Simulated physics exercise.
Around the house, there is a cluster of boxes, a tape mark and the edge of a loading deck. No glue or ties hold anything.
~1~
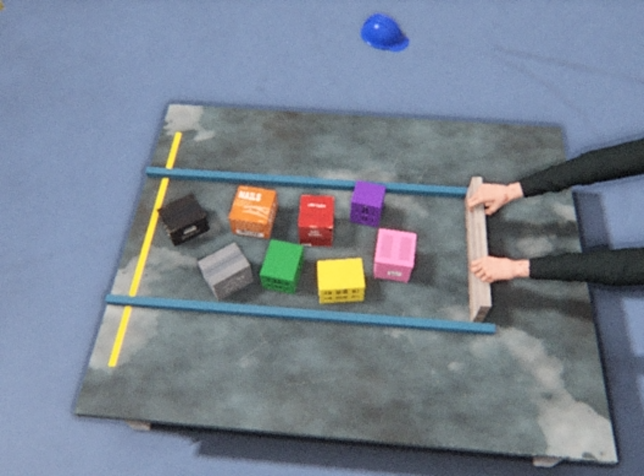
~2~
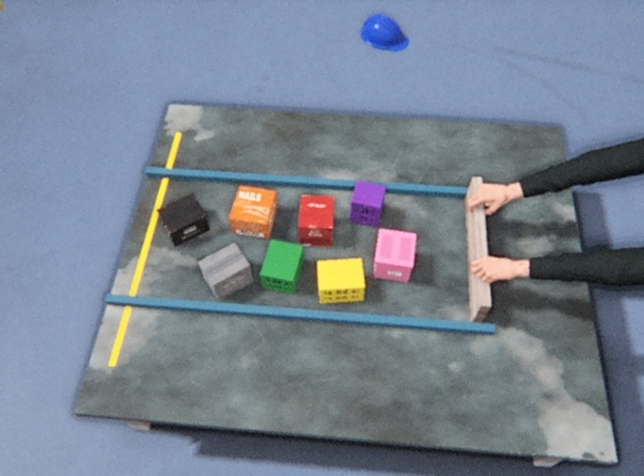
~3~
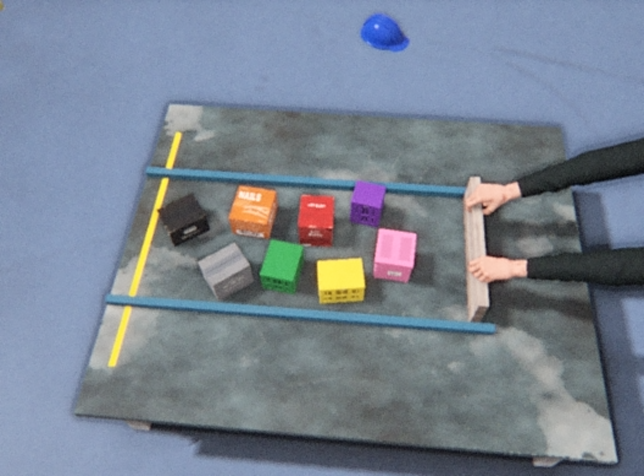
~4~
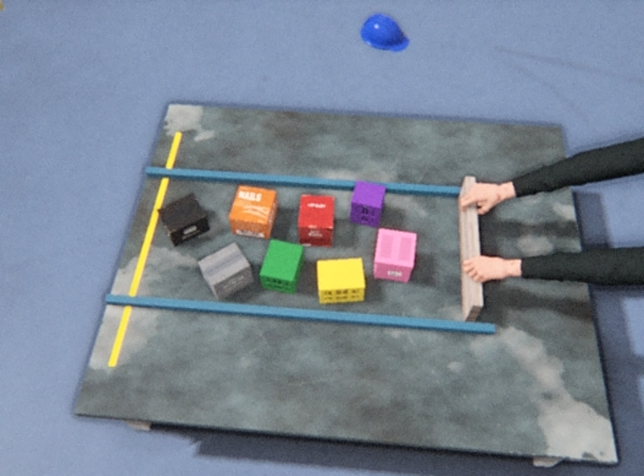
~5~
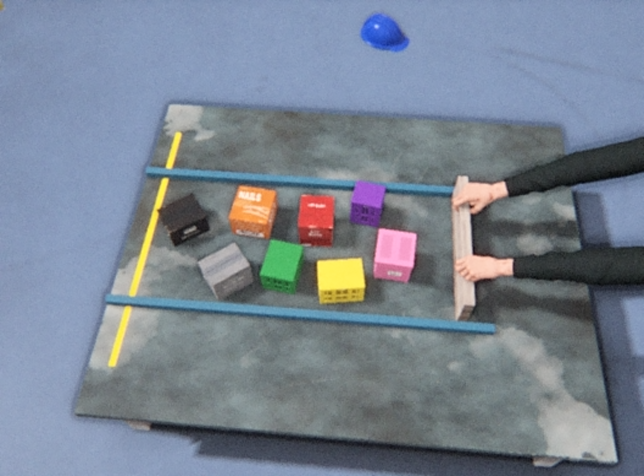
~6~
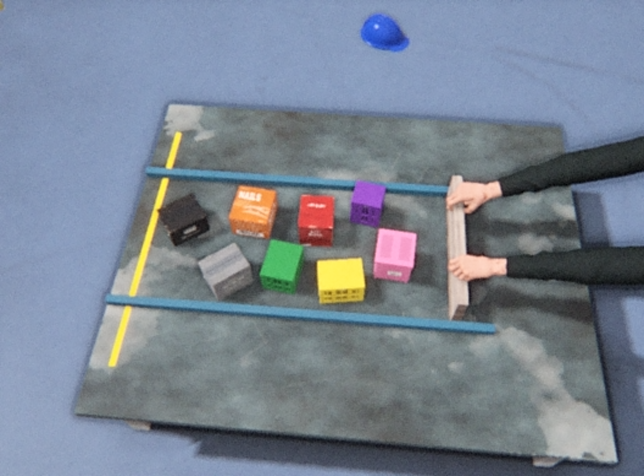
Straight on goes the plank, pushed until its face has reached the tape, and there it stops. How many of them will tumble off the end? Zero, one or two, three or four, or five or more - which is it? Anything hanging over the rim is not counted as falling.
Fallen: Five or more.
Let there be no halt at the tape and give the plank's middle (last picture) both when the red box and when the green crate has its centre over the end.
Red box: (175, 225); green crate: (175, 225).
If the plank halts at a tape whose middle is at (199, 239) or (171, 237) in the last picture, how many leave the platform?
Tallies: 3, 5.
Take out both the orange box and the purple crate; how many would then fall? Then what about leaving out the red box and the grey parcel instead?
Try 1: 3; try 2: 3.
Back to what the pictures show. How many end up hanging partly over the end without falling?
That adds up to 3.
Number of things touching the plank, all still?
It adds up to 3.
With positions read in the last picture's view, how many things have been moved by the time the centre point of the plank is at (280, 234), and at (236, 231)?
The counts are 8 and 8.
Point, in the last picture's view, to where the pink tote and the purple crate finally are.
Pink tote at (127, 231), purple crate at (142, 190).
Soon after, none off yet; black box at rest near (184, 220); grey parcel at rest near (226, 272); orange box moved a little near (246, 210).
At rest, the number that fall off is five or more; fallen, red box, green crate, orange box, grey parcel and black box.
